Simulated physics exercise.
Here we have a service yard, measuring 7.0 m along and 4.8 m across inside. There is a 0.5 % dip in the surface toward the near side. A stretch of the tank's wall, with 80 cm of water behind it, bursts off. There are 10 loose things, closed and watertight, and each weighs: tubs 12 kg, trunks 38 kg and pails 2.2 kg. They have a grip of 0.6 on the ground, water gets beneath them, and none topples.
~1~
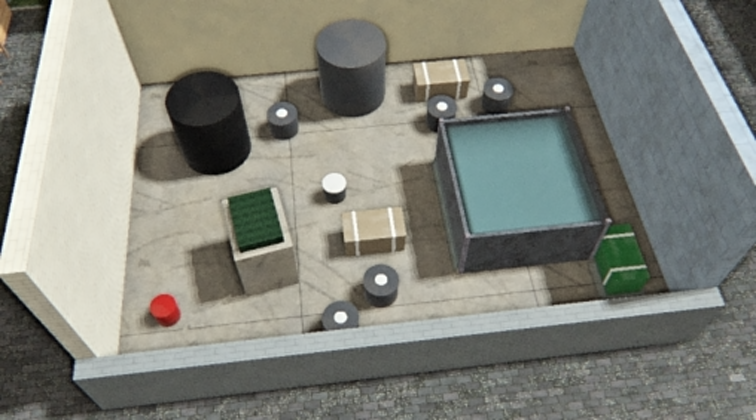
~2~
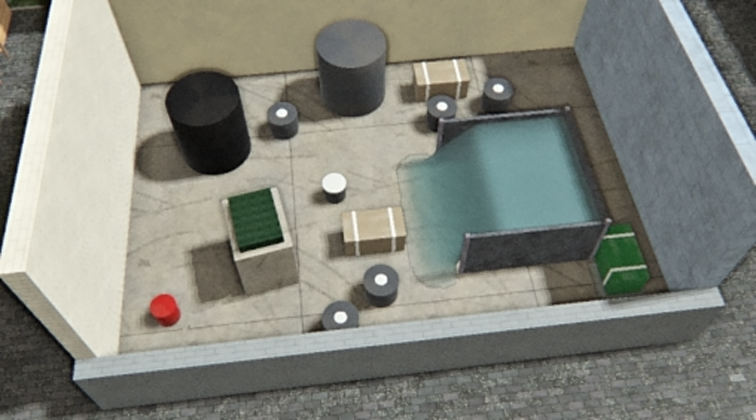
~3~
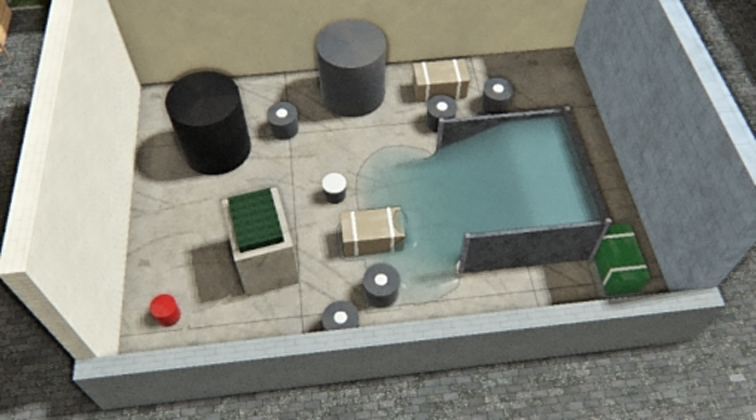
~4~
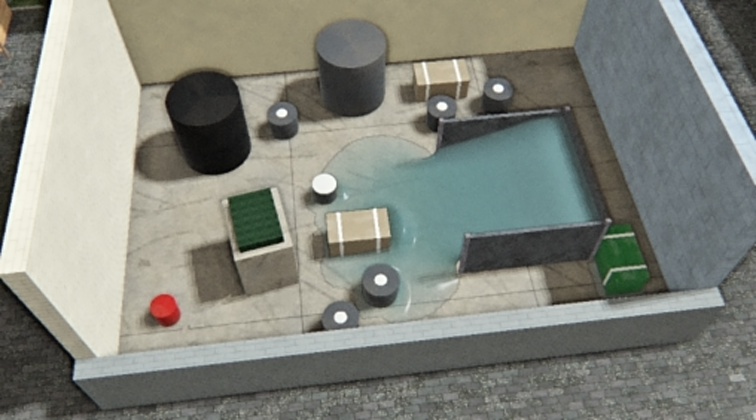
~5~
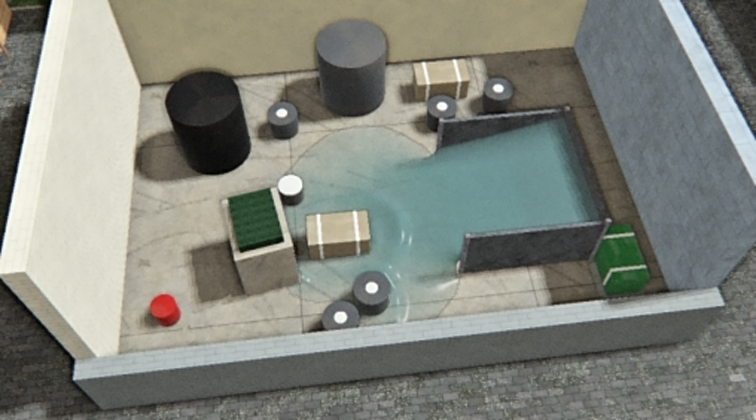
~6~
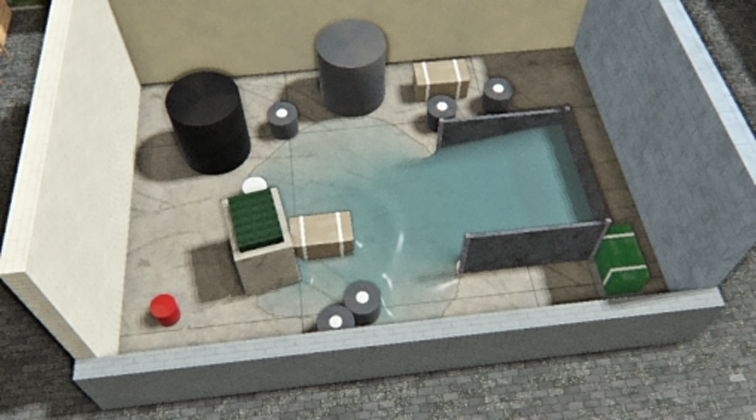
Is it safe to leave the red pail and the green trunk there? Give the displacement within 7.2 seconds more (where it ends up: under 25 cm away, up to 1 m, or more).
In short: Red pail carried a long way, green trunk effectively unmoved.
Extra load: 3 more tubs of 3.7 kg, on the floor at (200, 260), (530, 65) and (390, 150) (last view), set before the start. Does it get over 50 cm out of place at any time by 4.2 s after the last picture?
Lab note - in order: Above threshold / below threshold / above threshold.
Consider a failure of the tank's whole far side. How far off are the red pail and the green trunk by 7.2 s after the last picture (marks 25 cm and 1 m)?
In that case the red pail travels far, the green trunk gets carried off.
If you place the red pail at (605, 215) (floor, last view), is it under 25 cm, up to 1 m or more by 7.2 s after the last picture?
As it turns out, it barely budges.
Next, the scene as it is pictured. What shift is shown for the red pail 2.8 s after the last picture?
Around 150 centimetres.
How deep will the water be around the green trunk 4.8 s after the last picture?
I'd say around 5 cm.
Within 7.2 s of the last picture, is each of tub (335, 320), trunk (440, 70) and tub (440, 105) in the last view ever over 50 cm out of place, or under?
Item by item, they came out above the mark, below the mark and above the mark.
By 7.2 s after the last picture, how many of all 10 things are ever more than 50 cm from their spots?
7.
Then, 0.9 s after the last picture the red pail is near (163, 305), 0.0 m from its start, aground; the green trunk is near (623, 252), 0.0 m from its start, aground; 4 afloat.
Then, 2.8 s after the last picture the red pail is near (201, 193), 1.6 m from its start, afloat; the green trunk is near (623, 252), 0.0 m from its start, aground; 5 afloat.
Then, 4.8 s after the last picture the red pail is near (240, 181), 2.0 m from its start, afloat; the green trunk is near (623, 252), 0.0 m from its start, aground; 6 afloat.
Then, 7.2 s after the last picture the red pail is near (289, 149), 2.8 m from its start, afloat; the green trunk is near (623, 252), 0.0 m from its start, aground; 5 afloat.
